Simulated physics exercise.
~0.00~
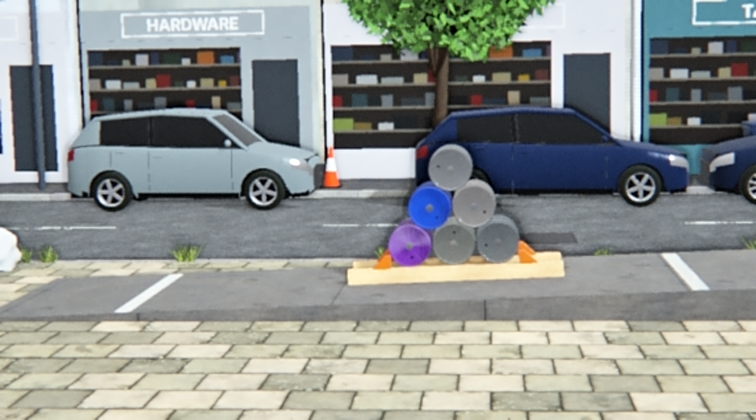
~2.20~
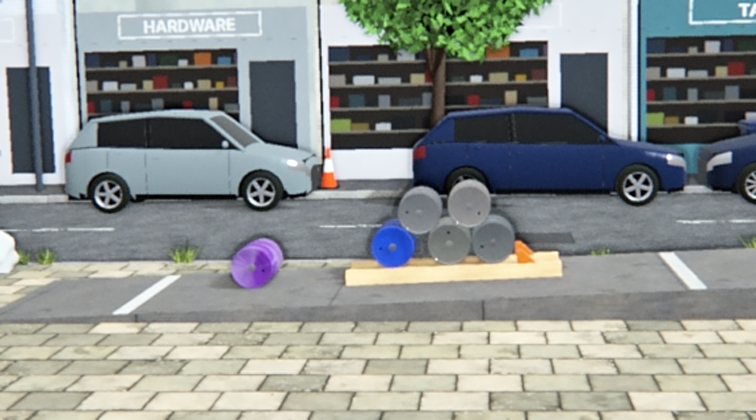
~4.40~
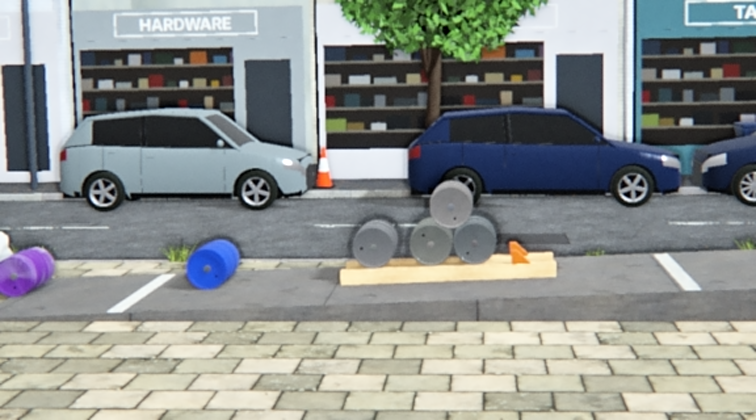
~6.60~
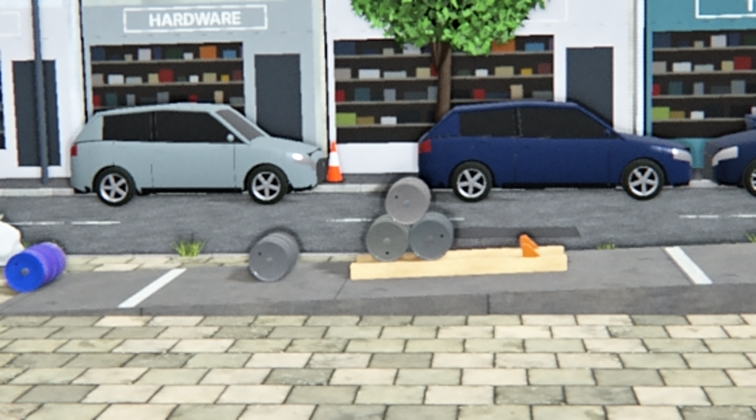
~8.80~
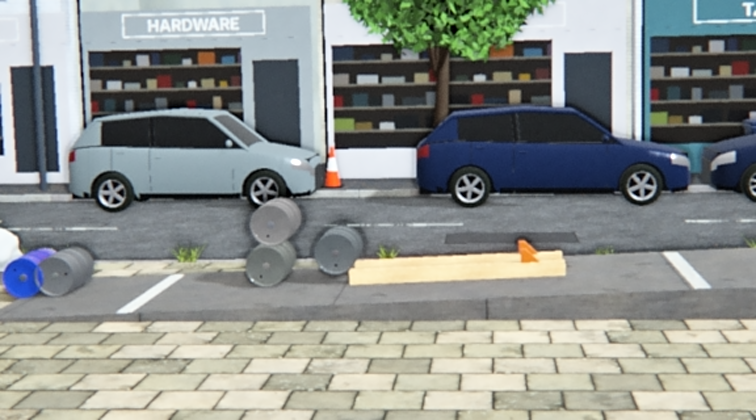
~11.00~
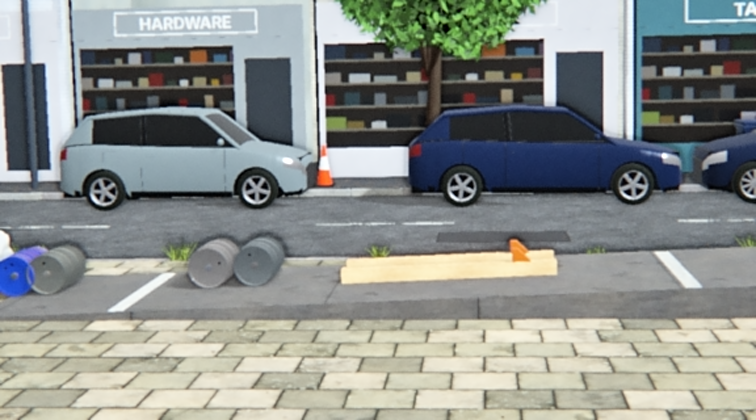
Stacked kegs roll left off the wooden bearers, purple first, then blue, leaving the bearers empty.
